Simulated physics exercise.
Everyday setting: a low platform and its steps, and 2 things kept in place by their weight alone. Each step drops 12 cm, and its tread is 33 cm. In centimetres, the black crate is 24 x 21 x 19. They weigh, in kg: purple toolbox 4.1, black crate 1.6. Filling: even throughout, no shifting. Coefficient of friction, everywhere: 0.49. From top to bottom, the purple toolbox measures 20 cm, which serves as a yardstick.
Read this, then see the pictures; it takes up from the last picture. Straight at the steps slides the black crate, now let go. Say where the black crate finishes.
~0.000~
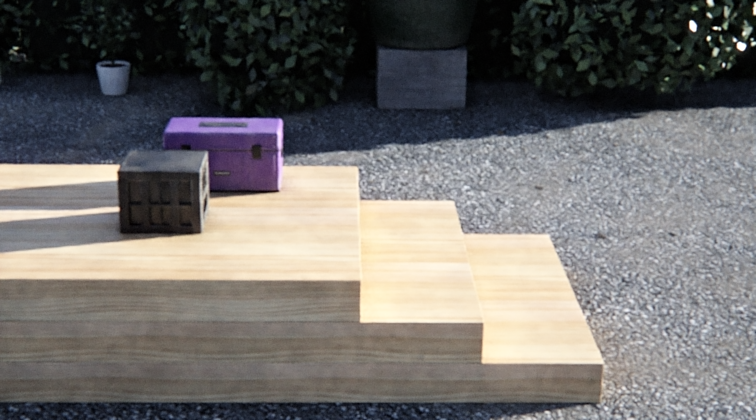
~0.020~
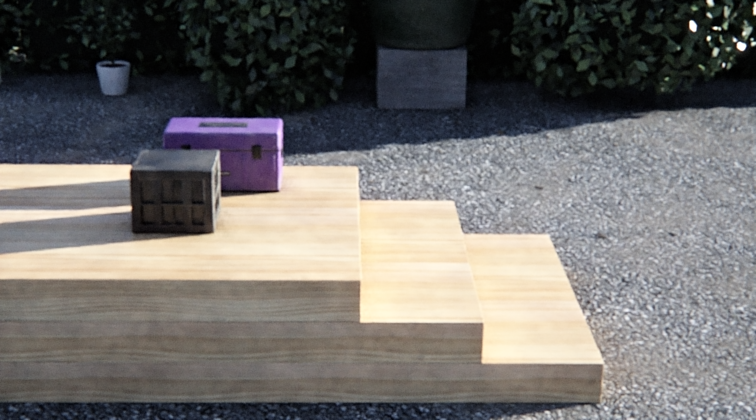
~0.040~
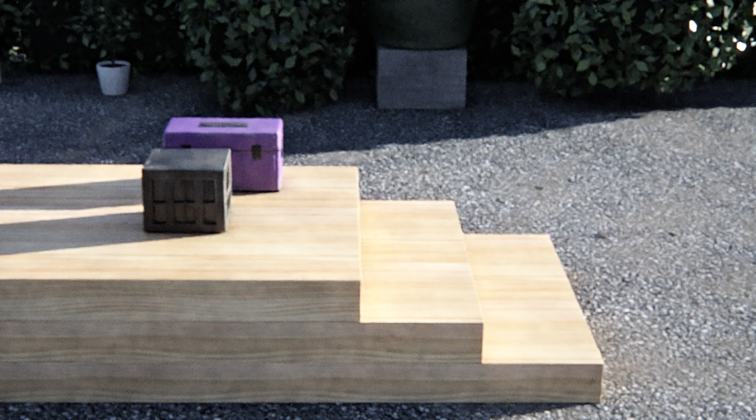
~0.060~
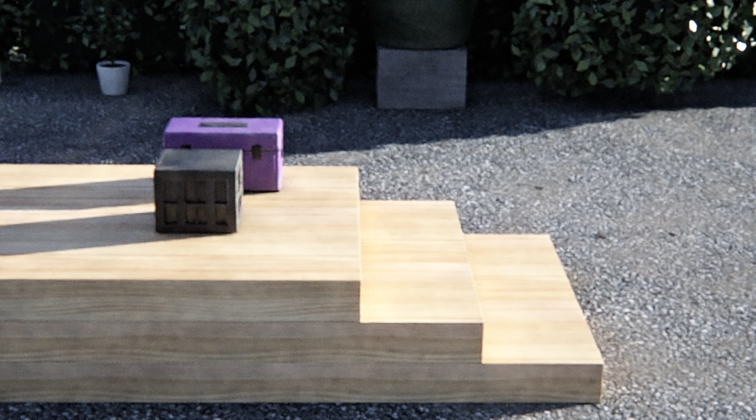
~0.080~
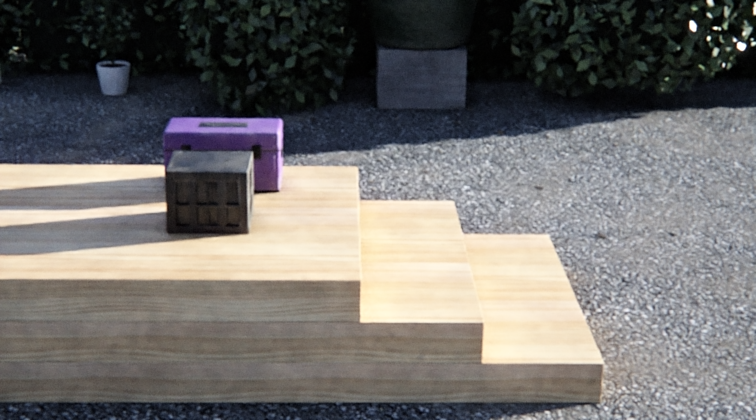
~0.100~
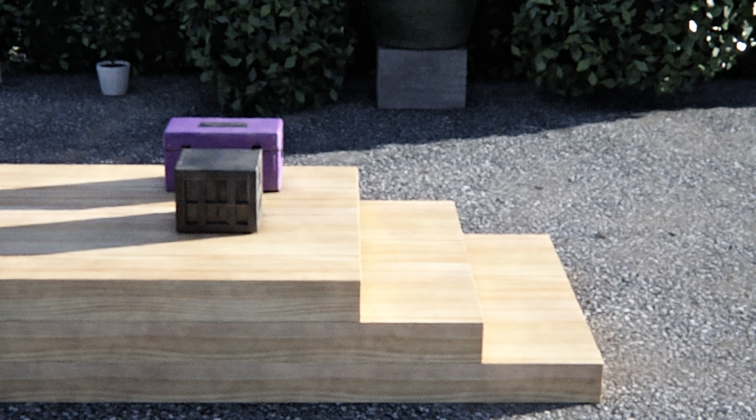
It will not go over the edge.
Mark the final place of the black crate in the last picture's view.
Near (289, 192).
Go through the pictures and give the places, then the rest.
In the first picture, 57 cm of landing left; black crate (165, 191); purple toolbox (224, 154).
In the second picture, 54 cm of landing left; black crate (177, 190); purple toolbox (224, 155).
In the third picture, 50 cm of landing left; black crate (188, 190); purple toolbox (224, 155).
In the fourth picture, 47 cm of landing left; black crate (200, 190); purple toolbox (224, 155).
In the fifth picture, 44 cm of landing left; black crate (211, 192); purple toolbox (224, 155).
In the sixth picture, 41 cm of landing left; black crate (220, 190); purple toolbox (224, 155).
Around 0.20 s, 29 cm of landing left; black crate near (259, 190).
Around 0.30 s, 23 cm of landing left; black crate near (283, 192).
Finally (0.9 s), 21 cm of landing left; purple toolbox still in place (within 12 cm). Final places as that camera would see them, black crate near (289, 192).
